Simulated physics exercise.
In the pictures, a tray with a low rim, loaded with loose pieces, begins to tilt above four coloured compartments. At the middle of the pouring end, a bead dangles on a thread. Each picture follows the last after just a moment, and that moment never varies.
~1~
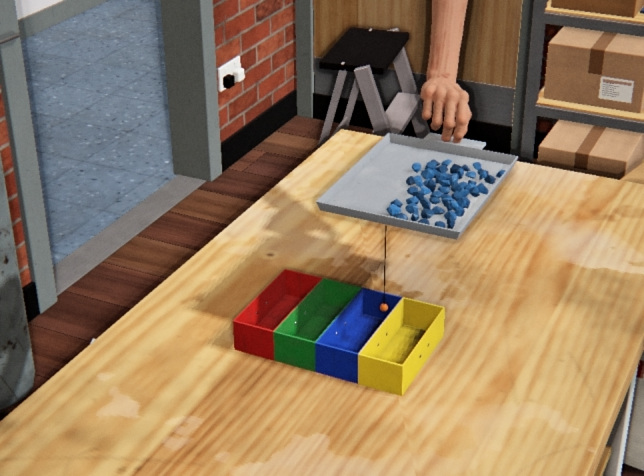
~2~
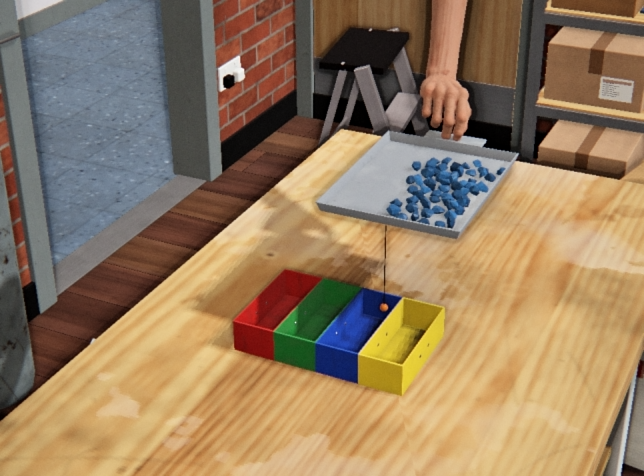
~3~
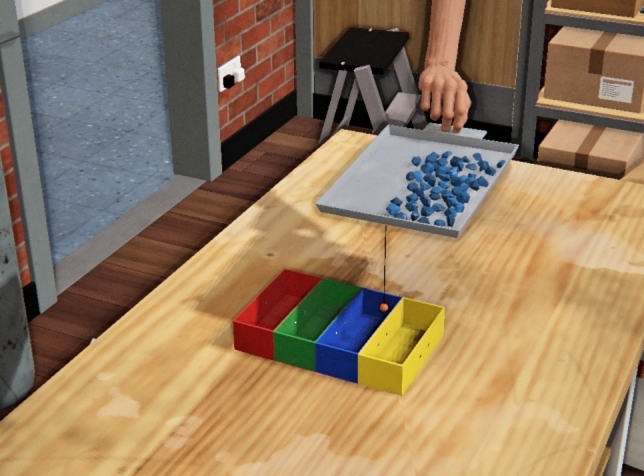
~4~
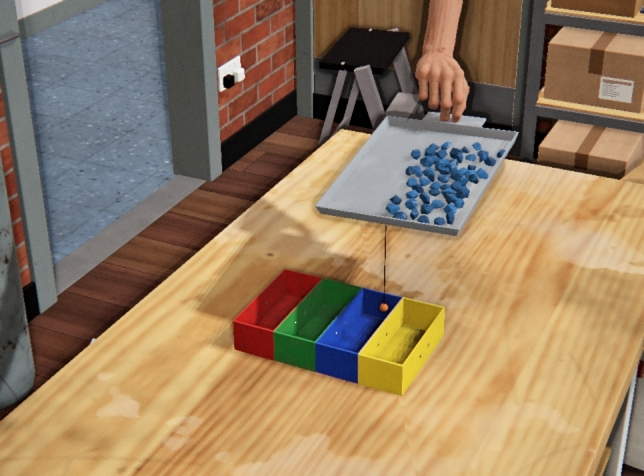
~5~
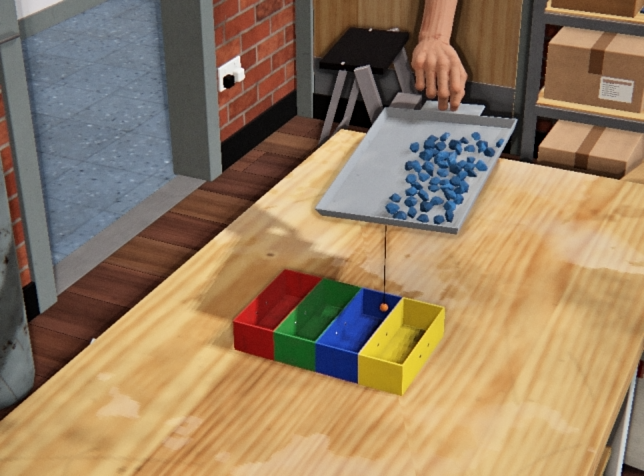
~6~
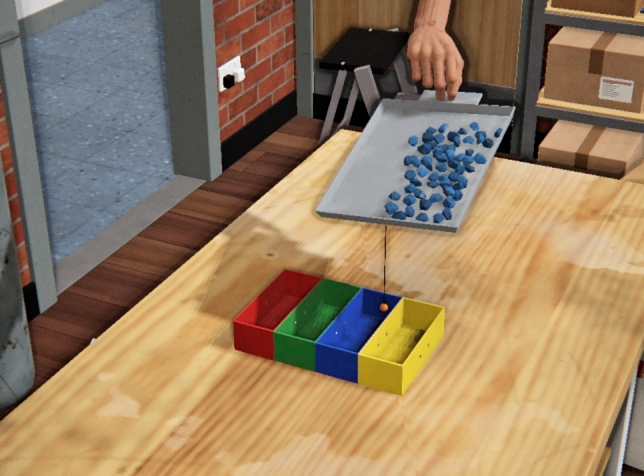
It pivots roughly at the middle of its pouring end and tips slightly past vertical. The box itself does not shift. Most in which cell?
Green cell.
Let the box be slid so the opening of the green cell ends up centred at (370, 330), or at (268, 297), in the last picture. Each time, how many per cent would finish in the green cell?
First placement: Some 20 %; second placement: Some 0 %.
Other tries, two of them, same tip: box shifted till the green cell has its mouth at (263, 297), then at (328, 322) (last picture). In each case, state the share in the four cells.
90 %, 100 %.
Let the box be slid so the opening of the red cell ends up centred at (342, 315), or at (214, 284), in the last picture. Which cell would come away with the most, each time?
The red one first, the cell in yellow second.
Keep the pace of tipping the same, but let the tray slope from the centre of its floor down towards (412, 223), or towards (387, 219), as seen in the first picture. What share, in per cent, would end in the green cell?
0 % and 20 %, roughly.
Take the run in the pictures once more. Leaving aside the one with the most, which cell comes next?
The answer would be the blue one.
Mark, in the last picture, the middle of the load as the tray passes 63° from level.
Centre estimate: (368, 209).
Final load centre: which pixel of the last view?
The centre comes to rest near (320, 342).
Soon, tray tipped steeply; nearly all on the tray; a small part falling or outside the box.
A while on, tray tipped past a quarter turn; a stray few on the tray; about half in the green cell; about a quarter in the blue cell; a small part in the red cell; a stray few in the yellow cell; a small part falling or outside the box.
Towards the end, tray tipped past a quarter turn; about half in the green cell; about a third in the blue cell; a small part in the yellow cell; a small part in the red cell.
Finally, tray tipped past a quarter turn; about half in the green cell; about a third in the blue cell; a small part in the yellow cell; a small part in the red cell.
